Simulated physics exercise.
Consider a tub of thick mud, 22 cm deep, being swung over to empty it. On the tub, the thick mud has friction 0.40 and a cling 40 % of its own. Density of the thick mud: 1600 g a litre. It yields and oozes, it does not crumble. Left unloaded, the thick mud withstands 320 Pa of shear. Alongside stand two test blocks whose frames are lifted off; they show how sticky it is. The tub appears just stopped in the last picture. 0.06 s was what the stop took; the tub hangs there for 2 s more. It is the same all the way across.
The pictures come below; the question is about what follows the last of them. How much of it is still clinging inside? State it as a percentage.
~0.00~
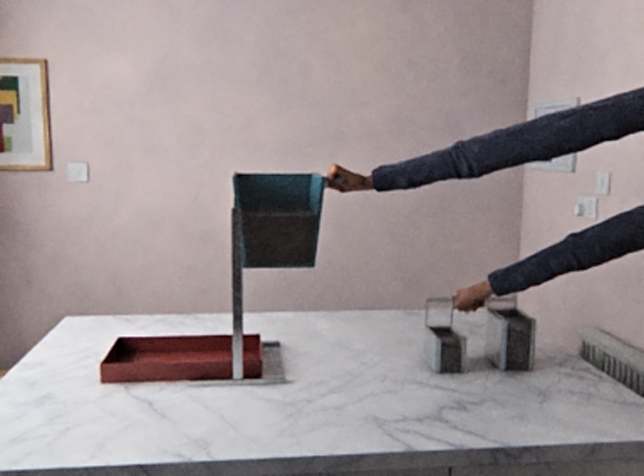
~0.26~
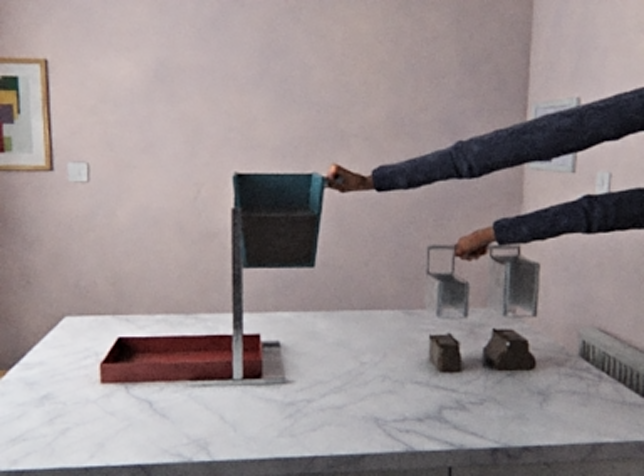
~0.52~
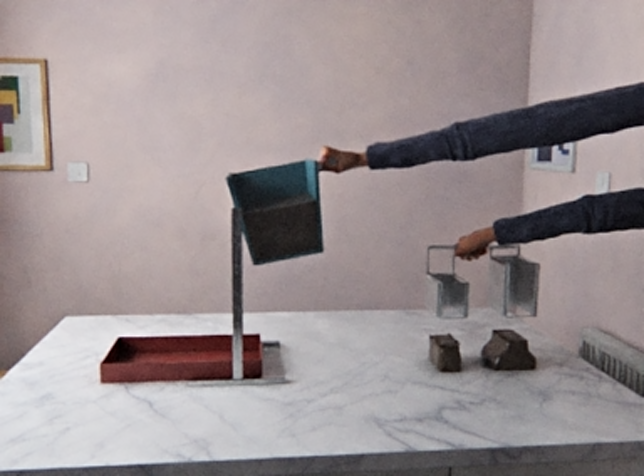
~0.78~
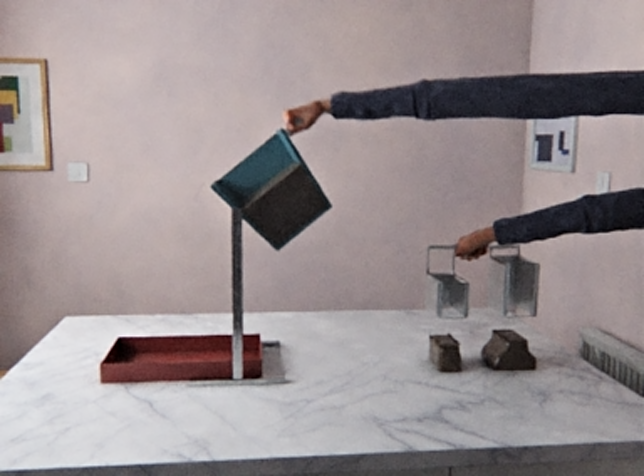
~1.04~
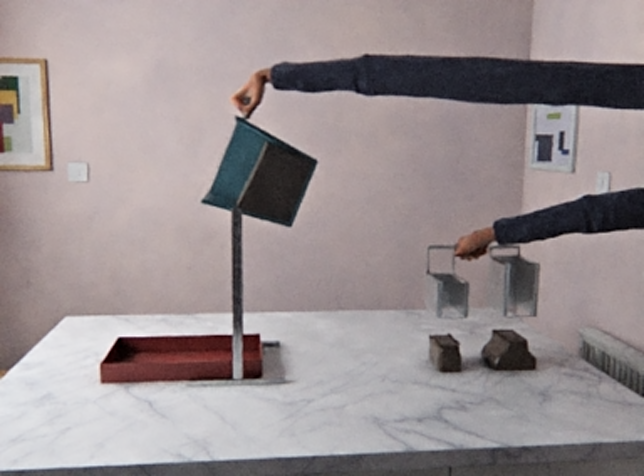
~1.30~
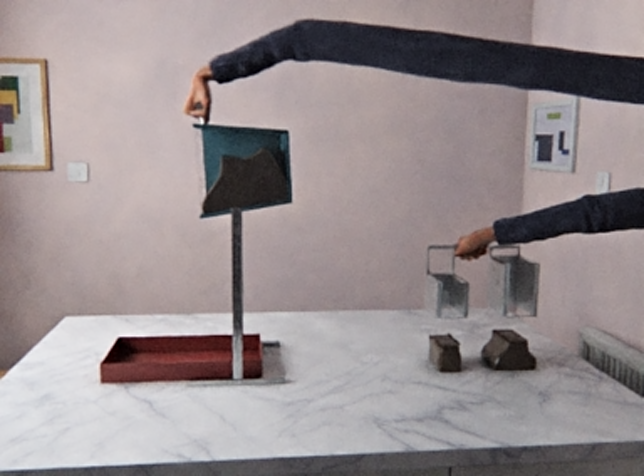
About 38 %.
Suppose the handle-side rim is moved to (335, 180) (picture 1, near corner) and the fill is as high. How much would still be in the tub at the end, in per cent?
30 %.
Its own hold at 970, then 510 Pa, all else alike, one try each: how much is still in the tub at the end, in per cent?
First 100 %, second 50 %.
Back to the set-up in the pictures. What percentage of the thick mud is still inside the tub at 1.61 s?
Some 55 per cent.
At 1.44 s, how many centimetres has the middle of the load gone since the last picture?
It has moved close to 5 cm.
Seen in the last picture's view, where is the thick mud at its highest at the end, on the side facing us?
Close to pixel (239, 186).
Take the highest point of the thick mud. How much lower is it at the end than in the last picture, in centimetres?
About 9 cm.
After 1.44 s, the tub is at 93 degrees and holds 85 %.
After 1.61 s, the tub is at 93 degrees and holds 56 %.
After 1.78 s, the tub is at 93 degrees and holds 46 %.
After 1.95 s, the tub is at 93 degrees and holds 44 %.
After 3.30 s, the tub is at 93 degrees and holds 38 %.
